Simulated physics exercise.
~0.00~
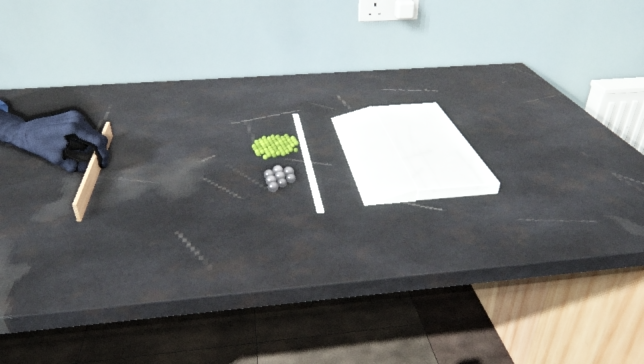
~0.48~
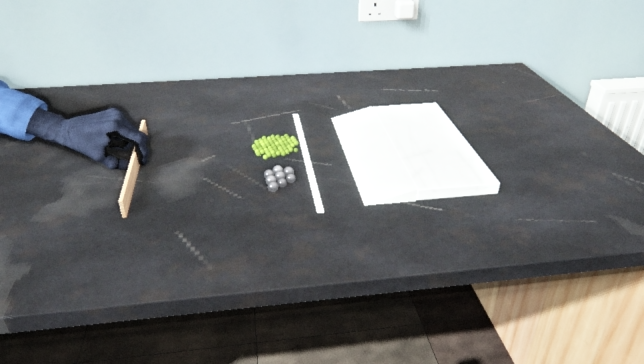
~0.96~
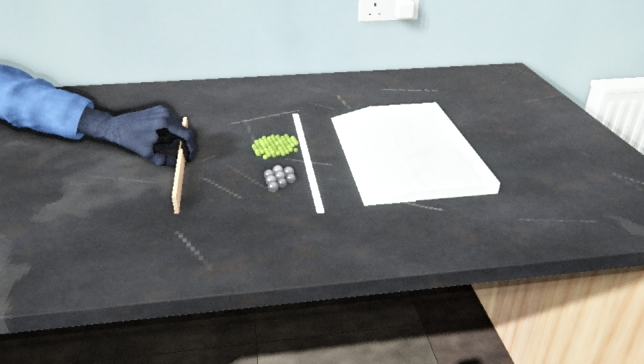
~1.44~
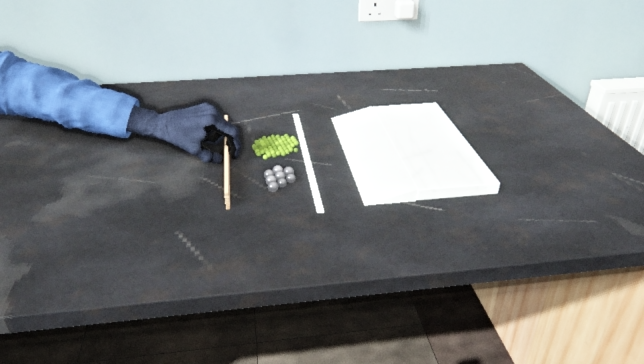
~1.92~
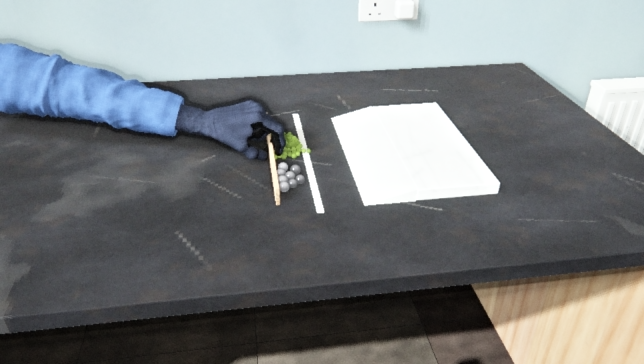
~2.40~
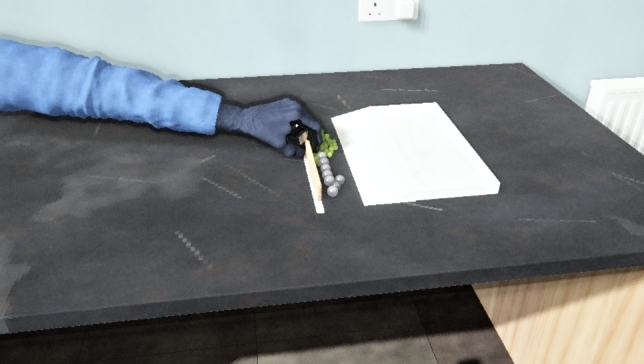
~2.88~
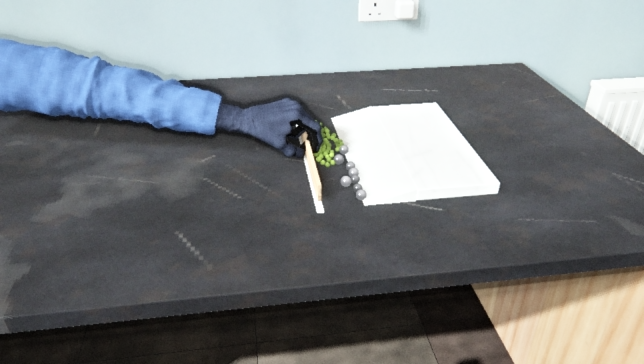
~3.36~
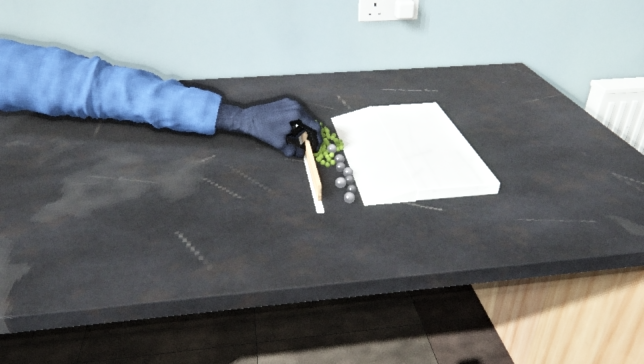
A gloved hand slides a wooden strip right, pushing green and grey pieces short of the white slab.
